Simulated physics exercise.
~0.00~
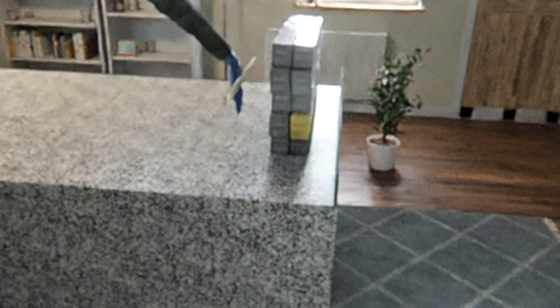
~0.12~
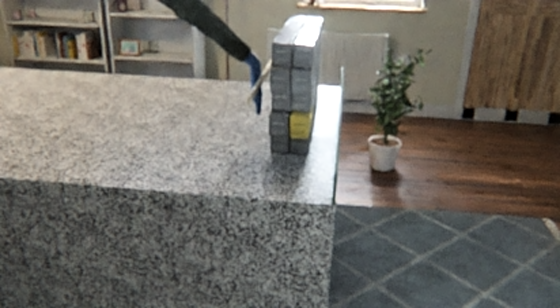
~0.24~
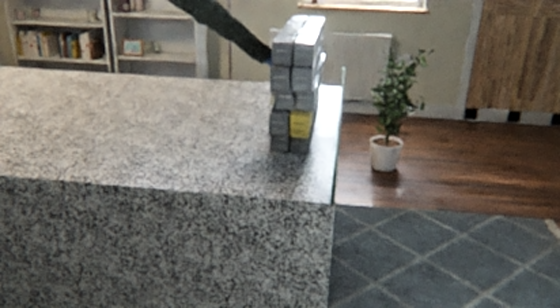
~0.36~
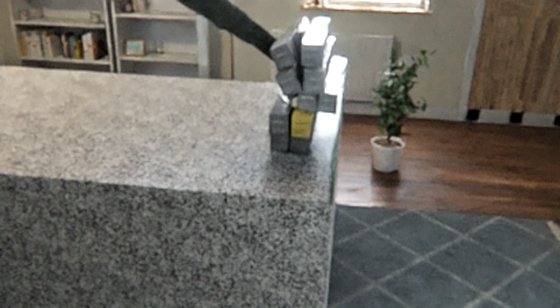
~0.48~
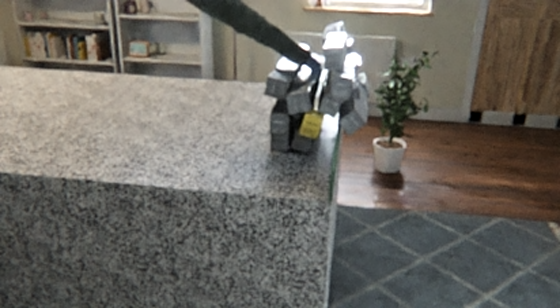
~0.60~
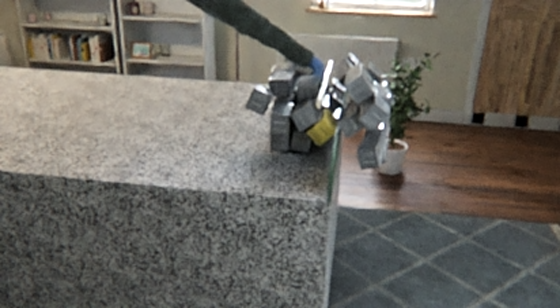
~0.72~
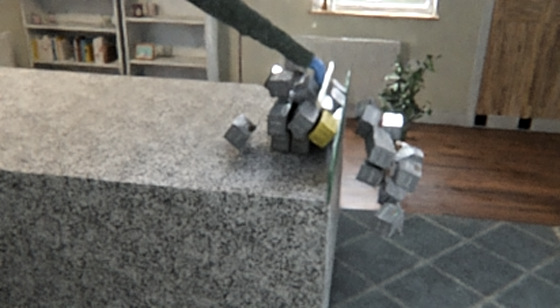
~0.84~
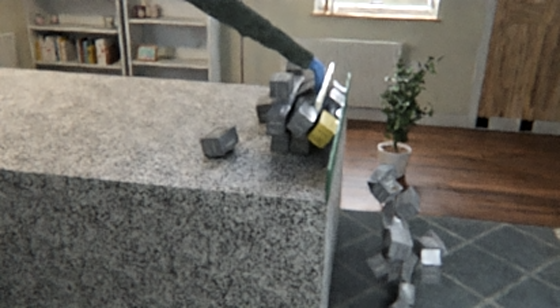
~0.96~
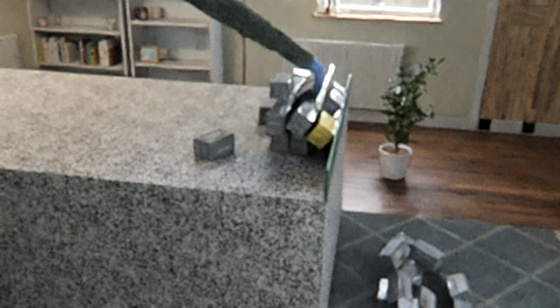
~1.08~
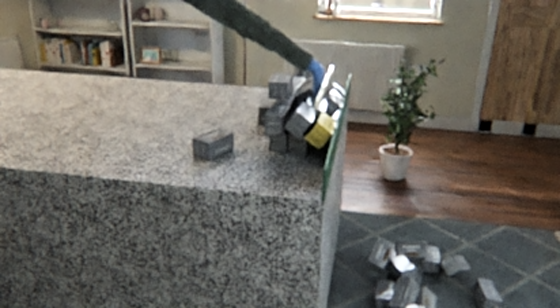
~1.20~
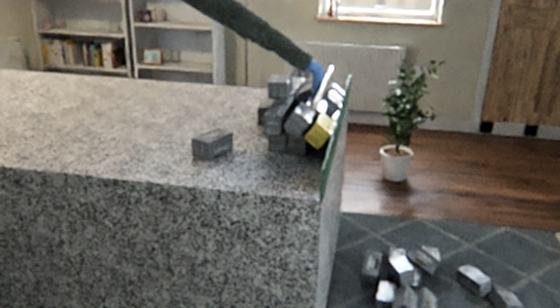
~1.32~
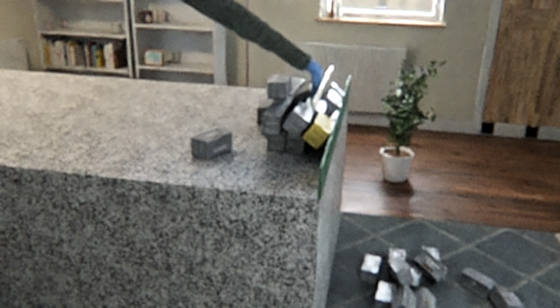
Gloved hand pushing a strip into a stack of grey packets, toppling some onto the floor, the yellow one left tilted on top.
